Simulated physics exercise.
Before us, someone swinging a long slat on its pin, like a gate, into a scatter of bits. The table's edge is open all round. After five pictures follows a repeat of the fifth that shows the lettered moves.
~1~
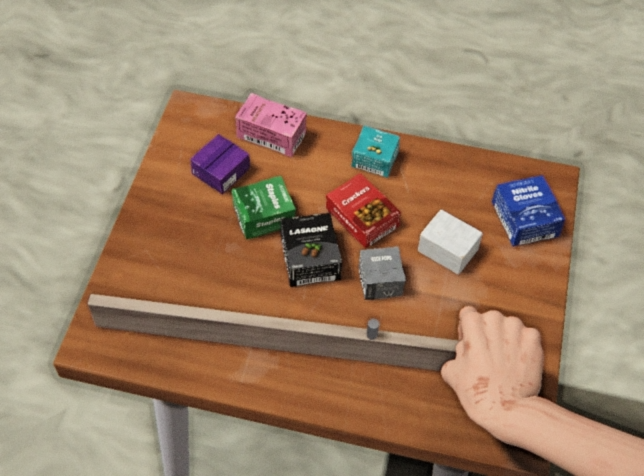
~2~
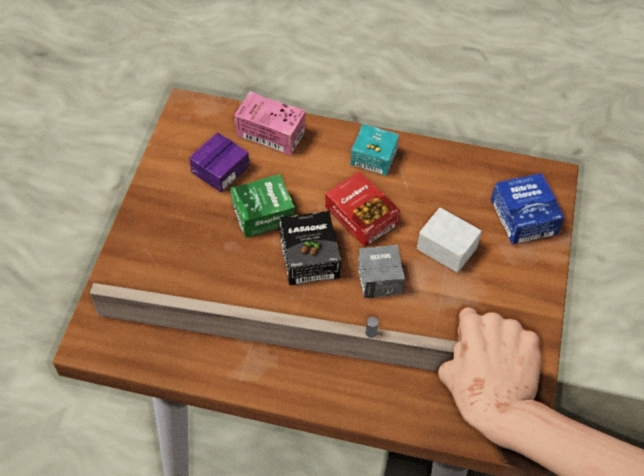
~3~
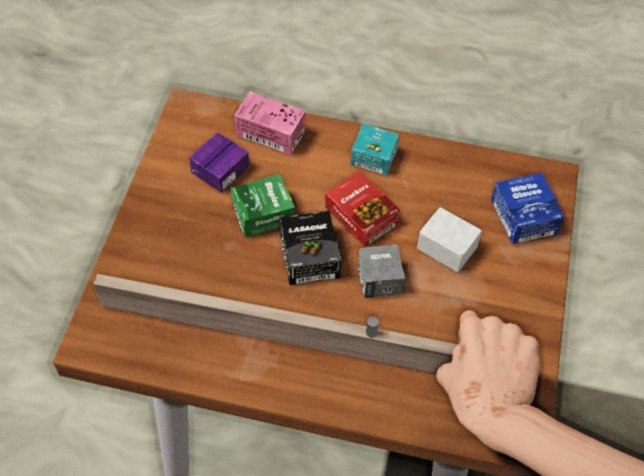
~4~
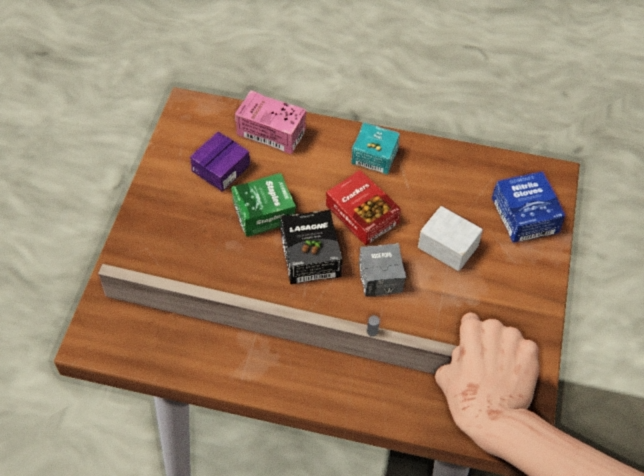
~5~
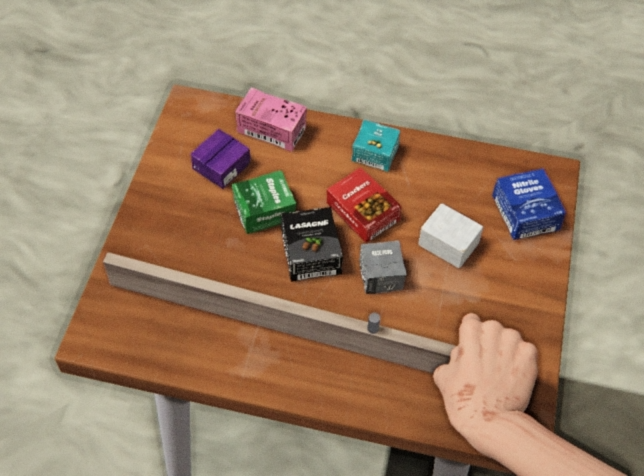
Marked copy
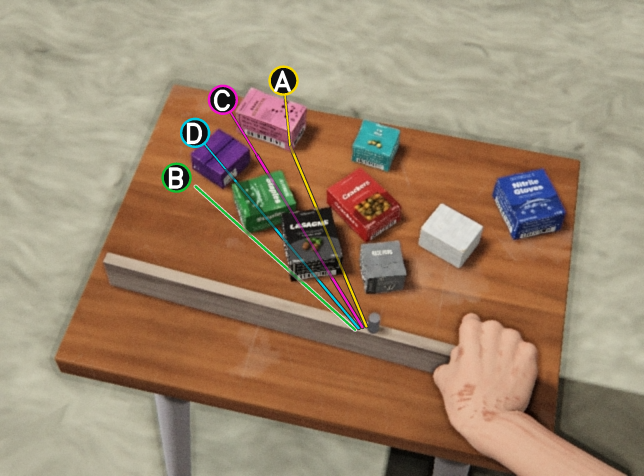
On a wooden table, a hand slowly swings a long slat slightly toward scattered small boxes.
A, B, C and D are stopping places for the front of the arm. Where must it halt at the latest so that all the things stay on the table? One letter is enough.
As far as mark C.
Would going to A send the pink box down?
By then, yes.
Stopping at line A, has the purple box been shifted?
Yes.
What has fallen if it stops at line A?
The pink box.
On the copy, A at (326, 230); B at (271, 254); C at (306, 236); D at (288, 244).
On C. First, arm (251, 257); pink box (271, 120); turquoise packet (376, 146).
Then, arm (281, 231); purple box (227, 153); green box (274, 193).
Finally, arm (305, 219); pink box (285, 104); purple box (254, 130); nothing has fallen.
By contrast, A drops the pink box; B is safe but short; D is safe but short.
